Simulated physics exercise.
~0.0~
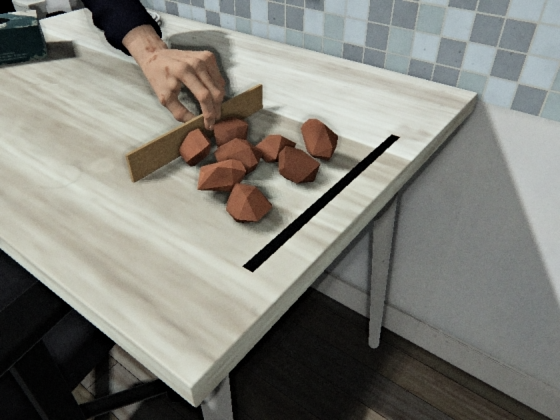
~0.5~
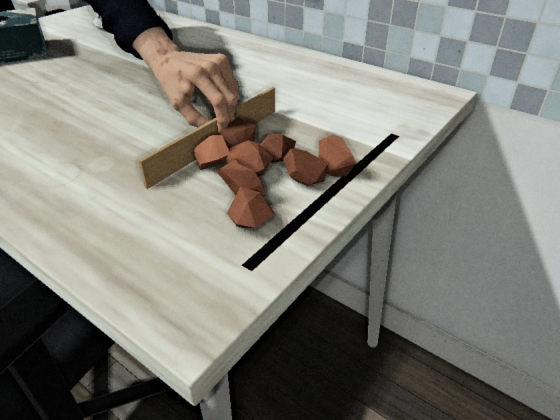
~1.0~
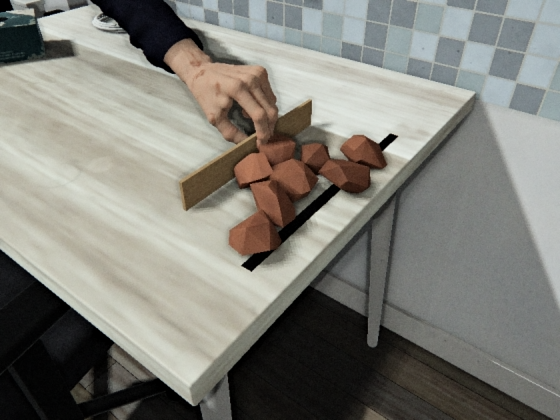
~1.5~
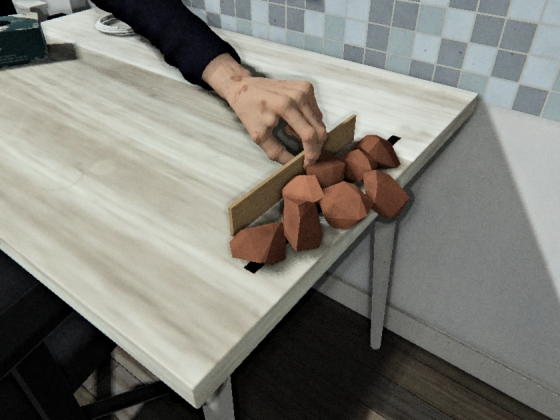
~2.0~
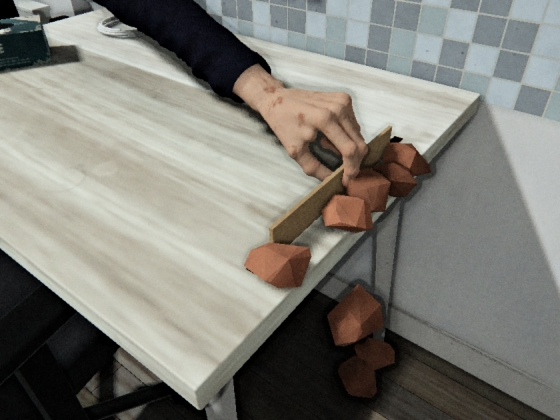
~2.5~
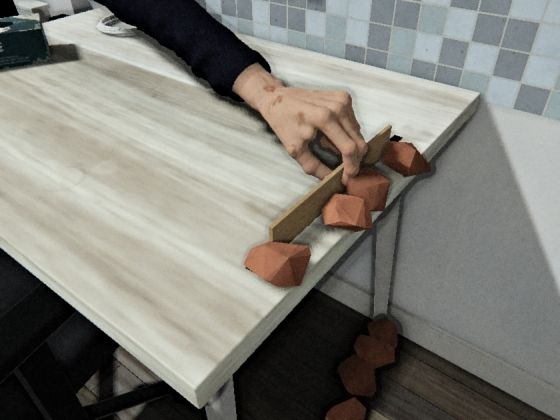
On a pale wooden table beside a wall of blue and grey tiles, a hand in a dark sleeve holds a narrow strip of brown card upright behind a small heap of reddish-brown, faceted lumps. The hand pushes the card to the right, sliding the heap toward a strip of black tape near the table's edge. The lumps spread out as they cross the tape and crowd along the edge. As the card reaches the tape, several lumps drop toward the dark floor. The hand and card then stay still, with the remaining lumps resting along the edge and the others below.
